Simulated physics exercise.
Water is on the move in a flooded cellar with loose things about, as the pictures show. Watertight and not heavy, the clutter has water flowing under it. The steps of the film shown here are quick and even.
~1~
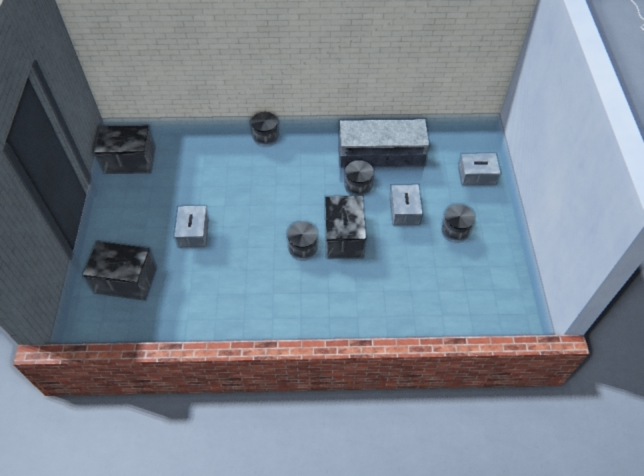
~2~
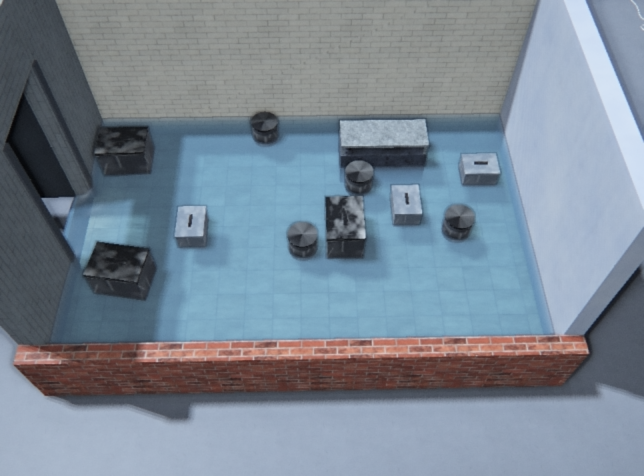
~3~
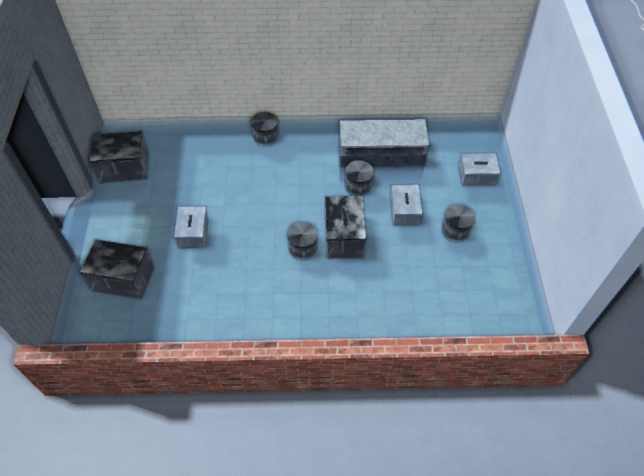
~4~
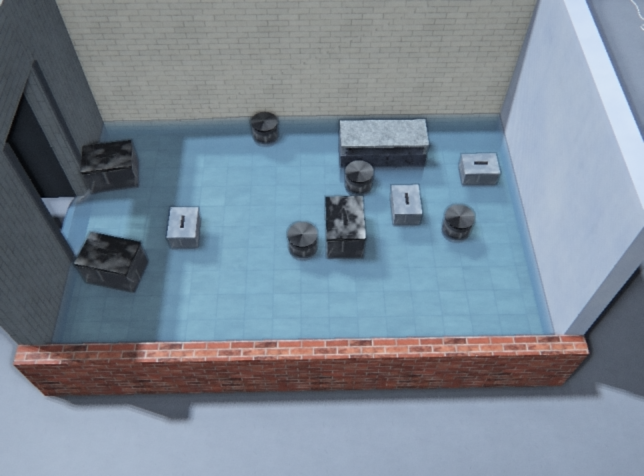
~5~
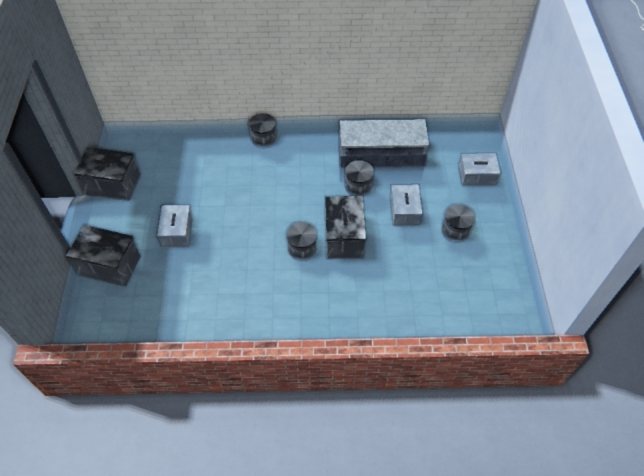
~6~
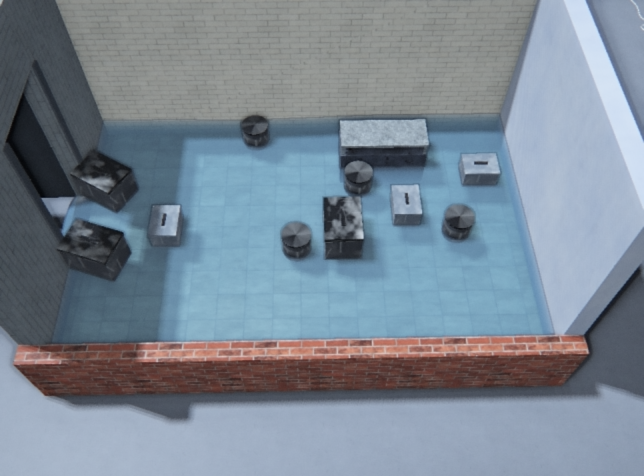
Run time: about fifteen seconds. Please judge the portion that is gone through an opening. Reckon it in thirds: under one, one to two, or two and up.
My prediction is the mid band.
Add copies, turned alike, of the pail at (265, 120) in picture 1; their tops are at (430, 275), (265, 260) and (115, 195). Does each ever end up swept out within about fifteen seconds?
The first remains behind, the second departs, the third departs.
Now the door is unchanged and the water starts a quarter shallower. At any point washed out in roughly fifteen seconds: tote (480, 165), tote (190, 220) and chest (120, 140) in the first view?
As listed: Remained, escaped, escaped.
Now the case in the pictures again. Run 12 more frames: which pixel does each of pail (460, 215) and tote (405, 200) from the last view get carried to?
About (429, 222) and (351, 204).
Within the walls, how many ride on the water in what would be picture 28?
Well, I'd say 7.
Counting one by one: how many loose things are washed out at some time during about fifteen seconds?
I make it 5 in total.
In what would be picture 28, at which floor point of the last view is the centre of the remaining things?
Estimate: Close to (268, 215) px.
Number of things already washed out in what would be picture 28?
Count: 3.
A moment on, 1 of 10 are out; 9 afloat.
Next, 3 of 10 are out; 7 afloat.
Later, 3 of 10 are out; 7 afloat.
In the end, 5 of 10 are out; 5 afloat.
